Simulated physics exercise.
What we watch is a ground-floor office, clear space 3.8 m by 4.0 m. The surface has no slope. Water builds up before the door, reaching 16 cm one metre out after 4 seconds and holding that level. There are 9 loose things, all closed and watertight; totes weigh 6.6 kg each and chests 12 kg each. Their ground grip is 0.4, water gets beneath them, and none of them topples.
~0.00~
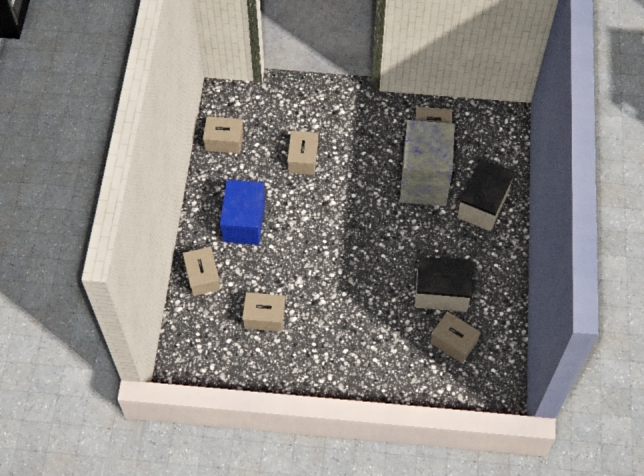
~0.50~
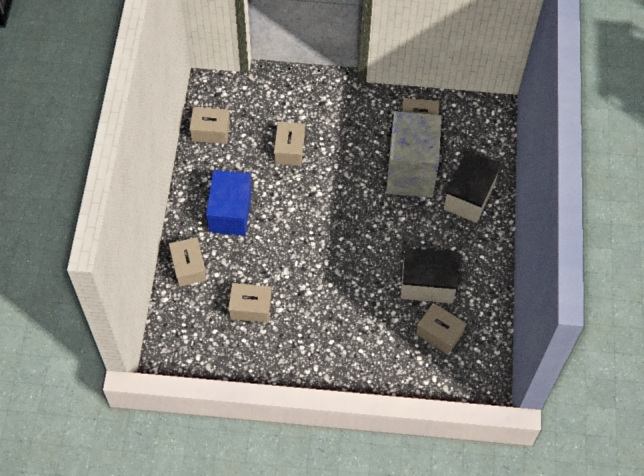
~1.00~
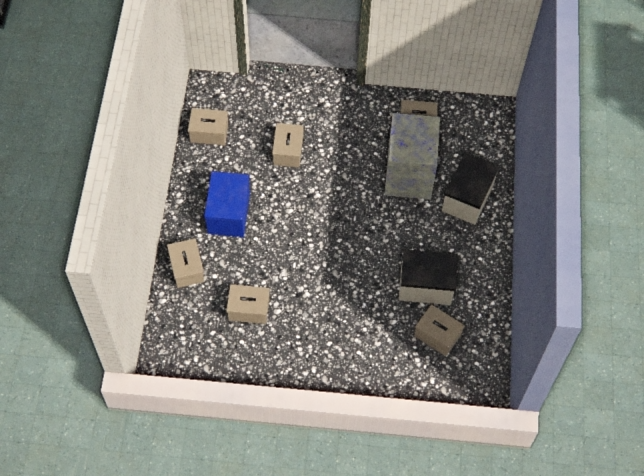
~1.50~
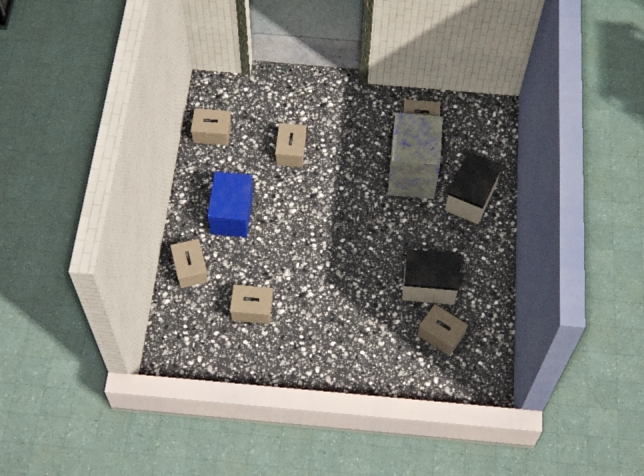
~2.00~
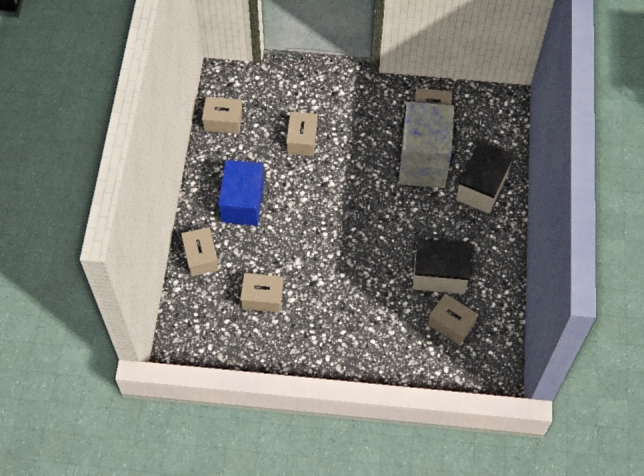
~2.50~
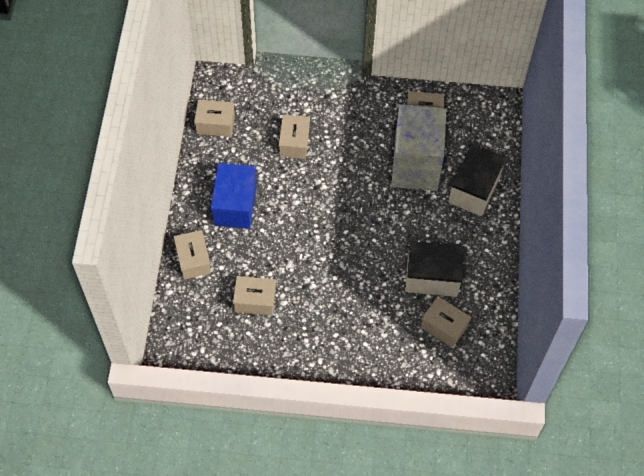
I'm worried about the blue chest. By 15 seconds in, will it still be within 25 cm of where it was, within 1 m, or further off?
Watching it, I'd expect a big movement overall.
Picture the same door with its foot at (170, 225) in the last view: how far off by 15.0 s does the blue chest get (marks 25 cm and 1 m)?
With that change, the blue chest is swept well off.
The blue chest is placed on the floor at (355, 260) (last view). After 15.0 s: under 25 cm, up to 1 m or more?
Here it heads a good way off.
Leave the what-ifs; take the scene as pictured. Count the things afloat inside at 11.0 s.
At that moment it comes to 7.
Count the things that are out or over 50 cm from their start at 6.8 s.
By that time the total stands at 2.
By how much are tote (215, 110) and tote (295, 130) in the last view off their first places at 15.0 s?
They've ended up 250 cm and 250 cm away, in that order.
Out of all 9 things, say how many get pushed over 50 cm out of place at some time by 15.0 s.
That comes to 9.
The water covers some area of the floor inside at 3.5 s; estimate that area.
About 1.5 m2.
After 3.5 s the blue chest is near (233, 187), 0.0 m from its start, aground; 0 afloat.
After 6.8 s the blue chest is near (233, 251), 0.8 m from its start, afloat; 2 afloat.
After 11.0 s the blue chest is near (347, 332), 2.0 m from its start, afloat; 7 afloat.
After 15.0 s the blue chest is near (467, 215), 2.4 m from its start, afloat; 9 afloat.
